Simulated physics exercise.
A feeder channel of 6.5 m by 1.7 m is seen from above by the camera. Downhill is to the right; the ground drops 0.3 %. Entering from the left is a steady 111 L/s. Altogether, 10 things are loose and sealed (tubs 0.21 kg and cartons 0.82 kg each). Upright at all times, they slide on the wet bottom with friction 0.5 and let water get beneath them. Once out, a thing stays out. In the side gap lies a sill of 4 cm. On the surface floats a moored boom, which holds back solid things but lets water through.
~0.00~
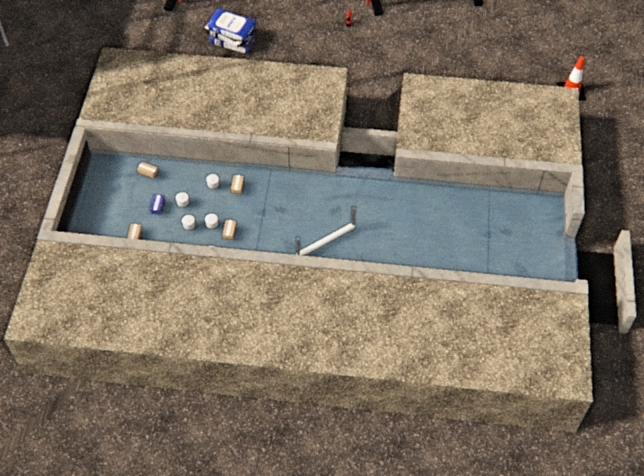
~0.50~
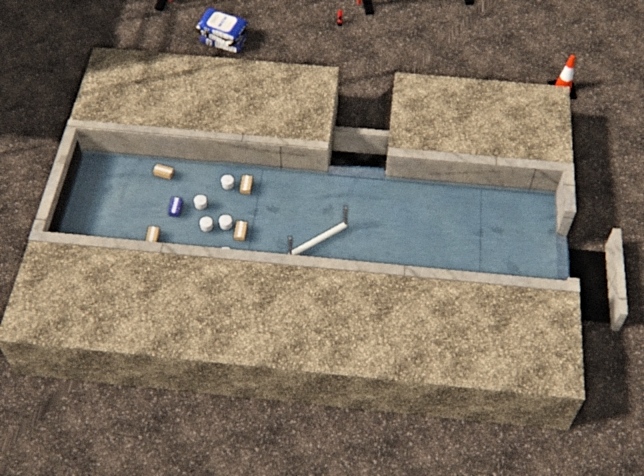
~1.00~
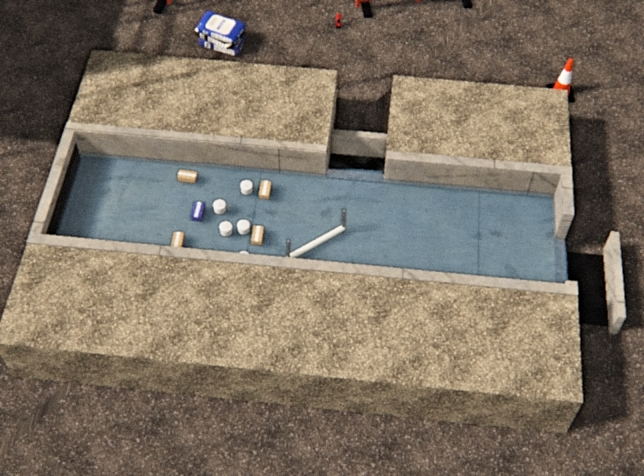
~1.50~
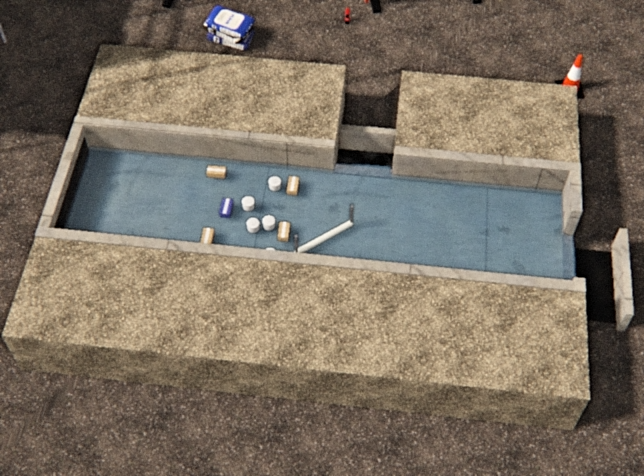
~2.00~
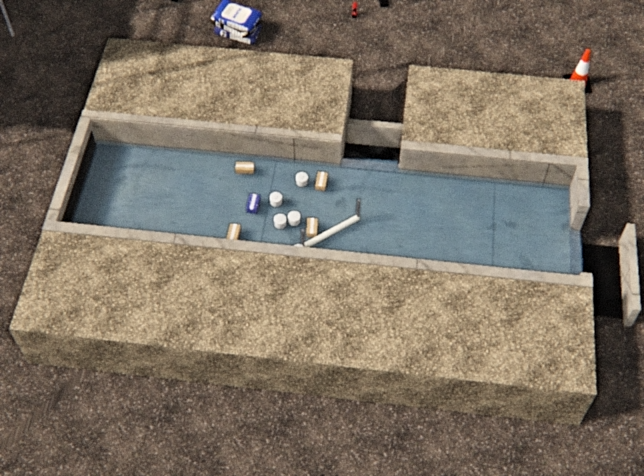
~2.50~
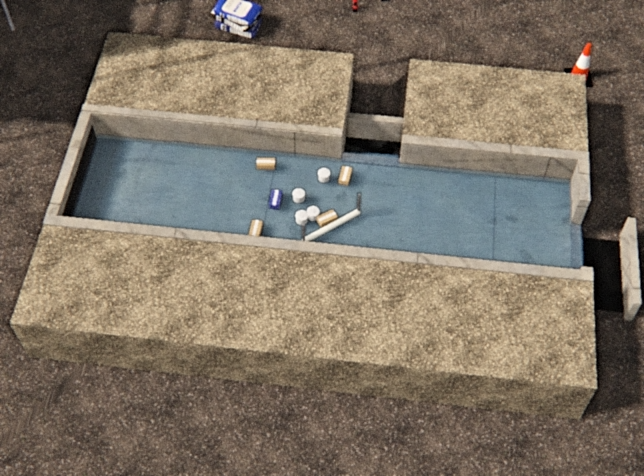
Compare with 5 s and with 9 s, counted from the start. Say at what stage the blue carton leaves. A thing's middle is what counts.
Its exit falls past 9 s or never.
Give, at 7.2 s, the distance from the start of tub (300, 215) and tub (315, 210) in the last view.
Going in order, that's 250 cm then 300 cm.
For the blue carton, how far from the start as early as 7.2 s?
Roughly 300 centimetres by that point.
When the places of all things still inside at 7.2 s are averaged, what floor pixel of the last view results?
Near (413, 199).
After 3.5 s the blue carton is near (319, 201), 2.1 m from its start, afloat; 0 of 10 are out; 10 afloat.
After 7.2 s the blue carton is near (403, 166), 3.2 m from its start, afloat; 2 of 10 are out; 8 afloat.
After 12.0 s the blue carton is near (511, 187), 4.6 m from its start, afloat; 3 of 10 are out; 7 afloat.
After 16.0 s the blue carton has gone out (at 14.5 s); 9 of 10 are out; 1 afloat.
